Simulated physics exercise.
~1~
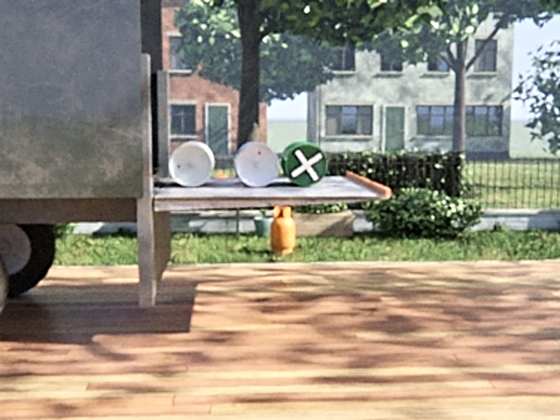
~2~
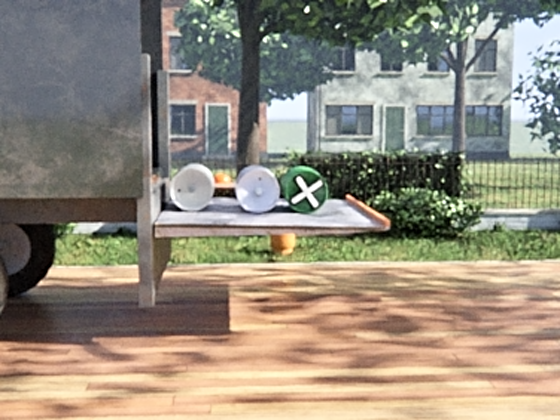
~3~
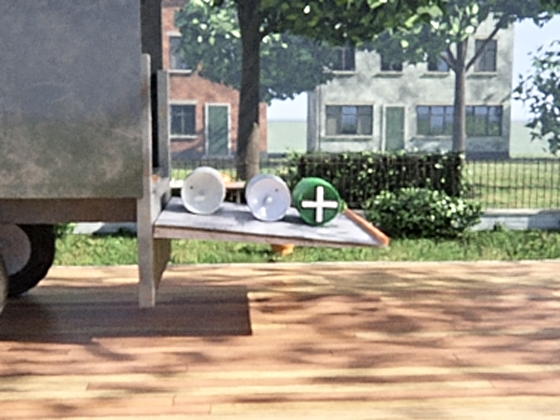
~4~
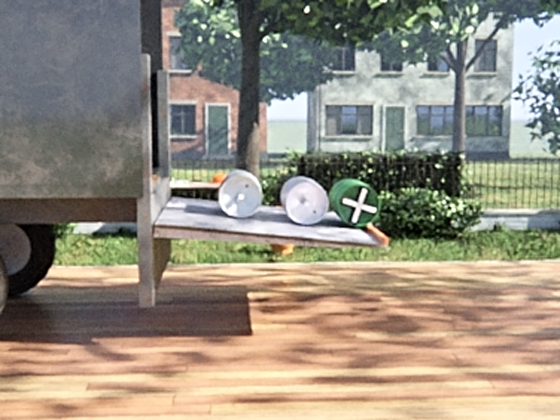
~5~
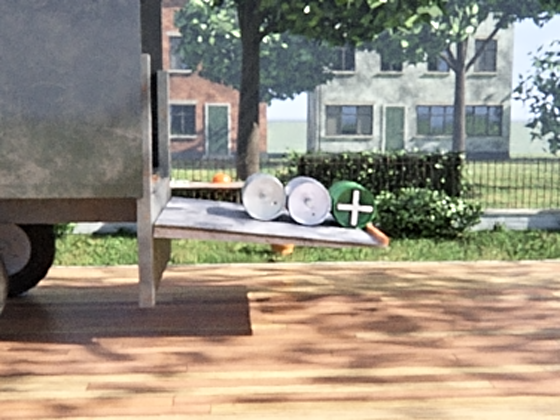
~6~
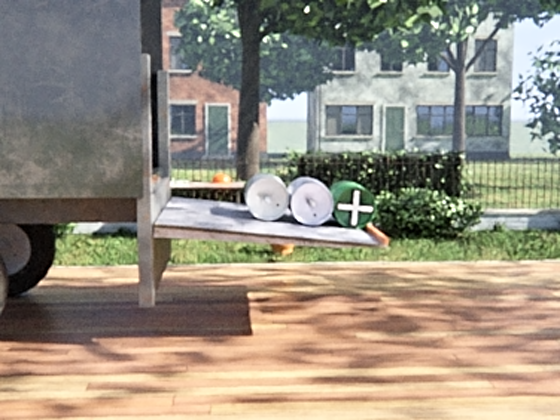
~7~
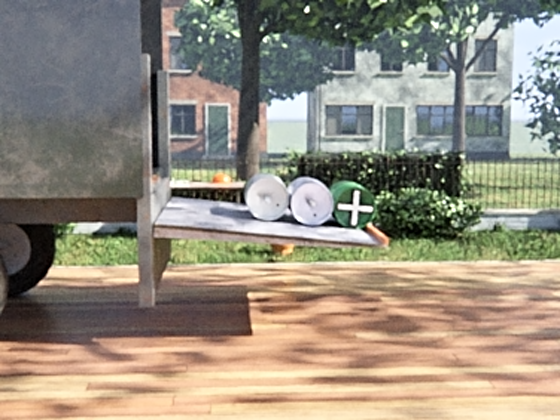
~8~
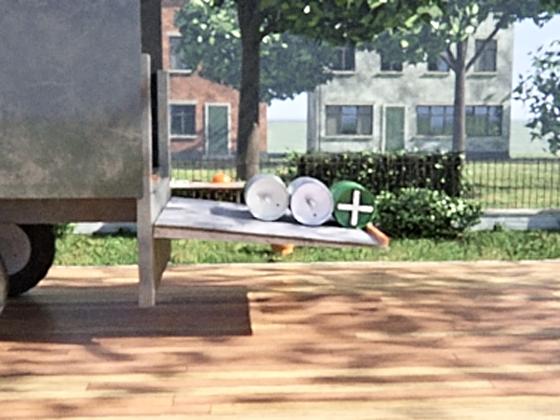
Three kegs, one green with a white cross, rolling right as a lorry's tail-lift lowers and tilts, then resting together against its stop.
